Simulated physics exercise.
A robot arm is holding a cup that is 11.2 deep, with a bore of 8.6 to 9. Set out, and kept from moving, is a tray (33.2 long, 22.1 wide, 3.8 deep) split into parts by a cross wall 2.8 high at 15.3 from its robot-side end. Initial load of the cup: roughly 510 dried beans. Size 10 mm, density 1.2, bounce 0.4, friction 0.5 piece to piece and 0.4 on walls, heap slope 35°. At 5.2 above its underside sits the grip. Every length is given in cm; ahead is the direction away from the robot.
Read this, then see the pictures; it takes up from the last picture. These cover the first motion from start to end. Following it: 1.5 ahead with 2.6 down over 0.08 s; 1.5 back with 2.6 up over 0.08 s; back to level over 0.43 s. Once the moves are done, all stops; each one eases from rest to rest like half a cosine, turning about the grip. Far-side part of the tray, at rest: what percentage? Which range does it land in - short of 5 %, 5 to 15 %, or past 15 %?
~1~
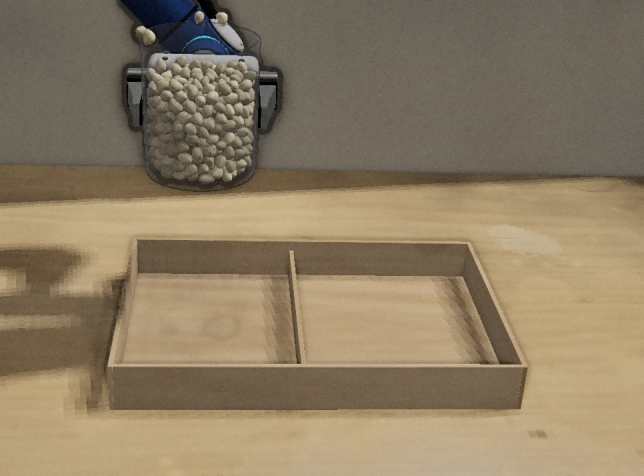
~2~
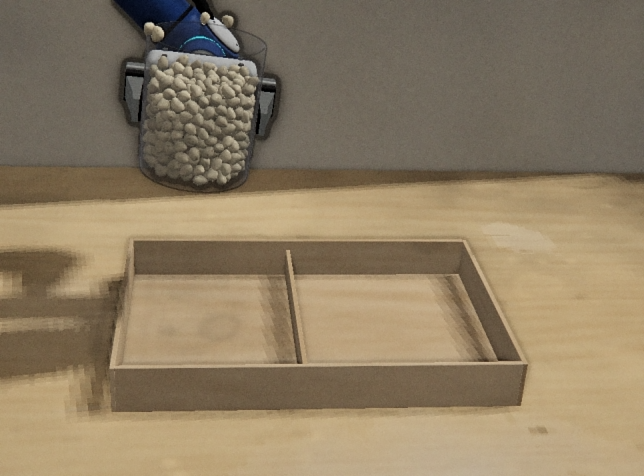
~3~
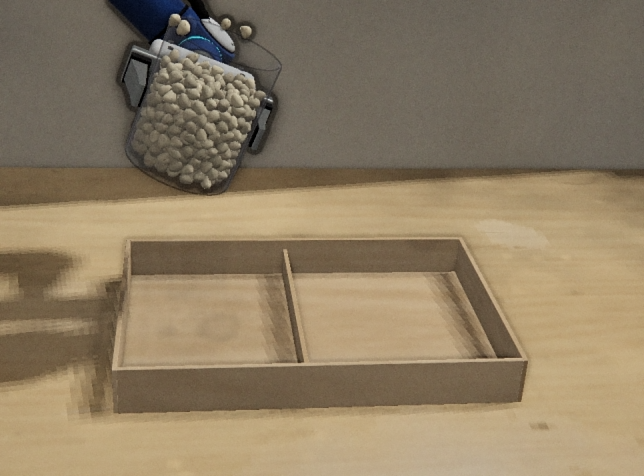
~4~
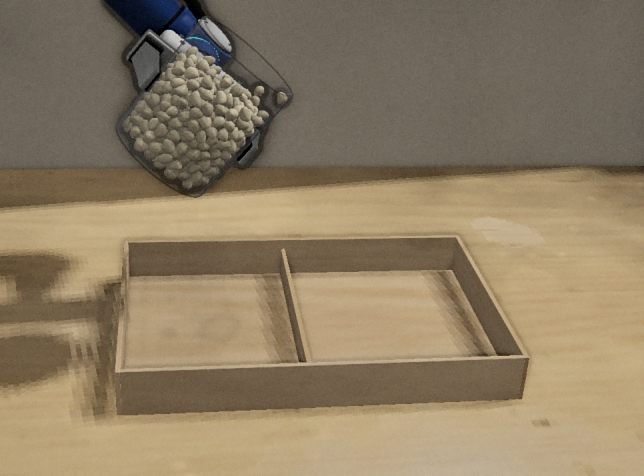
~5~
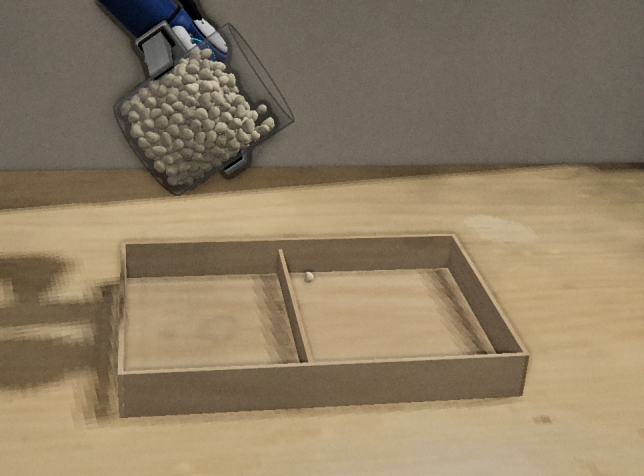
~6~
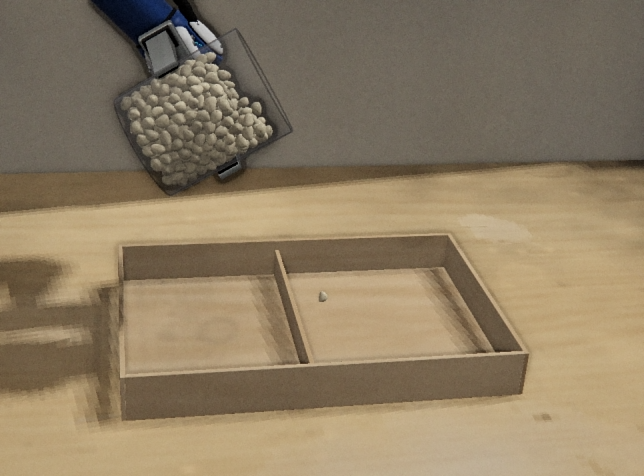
It lands short of 5 %.
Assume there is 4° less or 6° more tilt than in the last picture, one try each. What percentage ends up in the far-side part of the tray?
Estimates: 0 % then 0 %.
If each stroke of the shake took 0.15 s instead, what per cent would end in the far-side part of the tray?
In that case it would be near 0 percent.
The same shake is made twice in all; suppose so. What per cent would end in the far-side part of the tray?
Estimate for that case: 5 %.
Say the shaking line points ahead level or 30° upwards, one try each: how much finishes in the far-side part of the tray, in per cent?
You'd get about 10 per cent with the first setting and about 20 per cent with the second.
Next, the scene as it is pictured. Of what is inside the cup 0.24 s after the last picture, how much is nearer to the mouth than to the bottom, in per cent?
35 %.
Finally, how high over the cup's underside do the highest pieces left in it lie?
Around 11.0 cm up.
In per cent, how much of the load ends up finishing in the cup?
Around 100 in a hundred.
Then, 0.24 s on, tilted 55° forward, highest piece 25 above the table; 507 in the cup, 1 in the far-side part.
Then, 0.47 s on, tilted 10° forward, highest piece 27 above the table; 504 in the cup, 3 in the far-side part, 1 in flight or on a rim.
Then, 0.79 s on, level, highest piece 27 above the table; 504 in the cup, 4 in the far-side part.
Then, 1.84 s on, level, highest piece 27 above the table; 504 in the cup, 4 in the far-side part.
In the end, 504 in the cup, 4 in the far-side part. That is 1 % in the far-side part of the tray.
